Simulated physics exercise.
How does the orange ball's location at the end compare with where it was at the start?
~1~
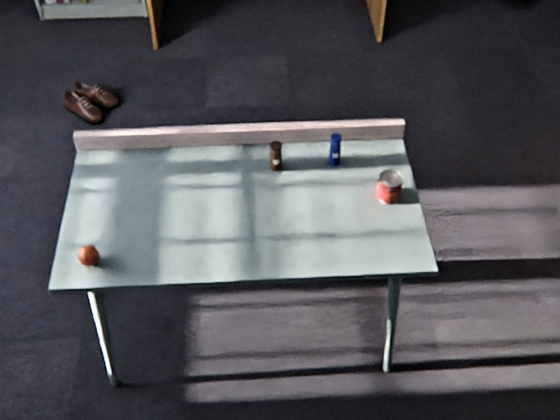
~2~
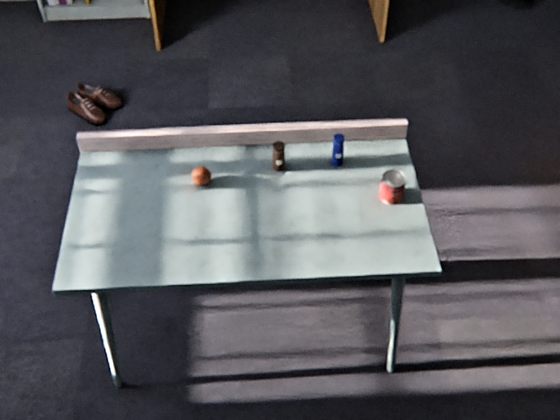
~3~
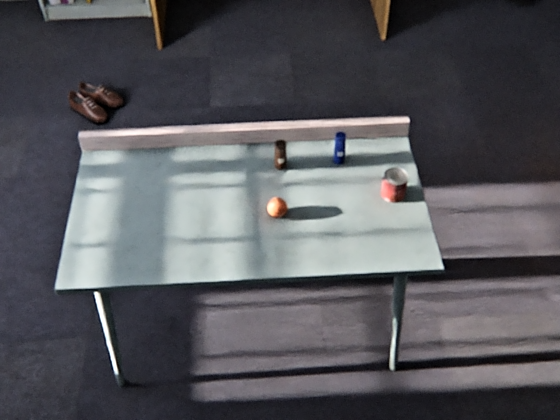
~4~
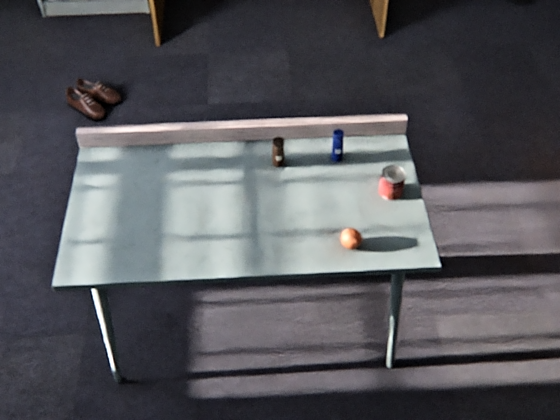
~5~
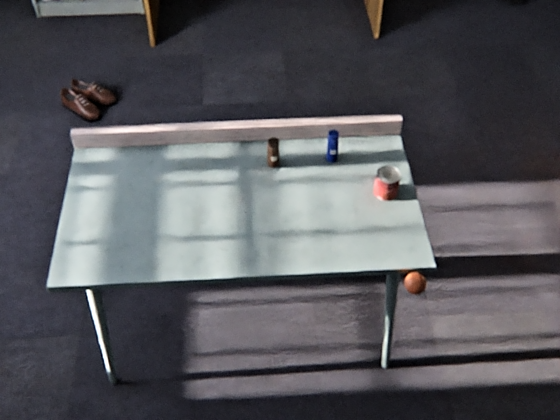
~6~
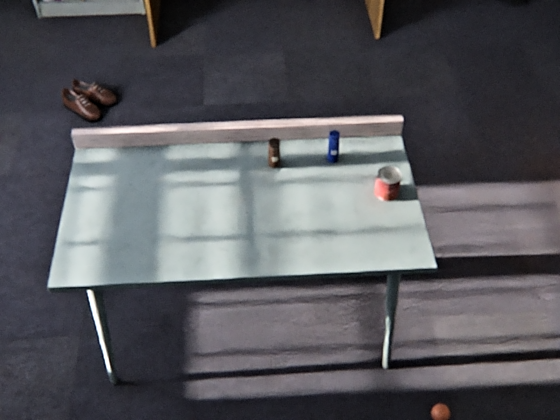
At the start the orange ball was on the table near its front left corner. By the end it was down on the floor, in front of the table and off to the right.
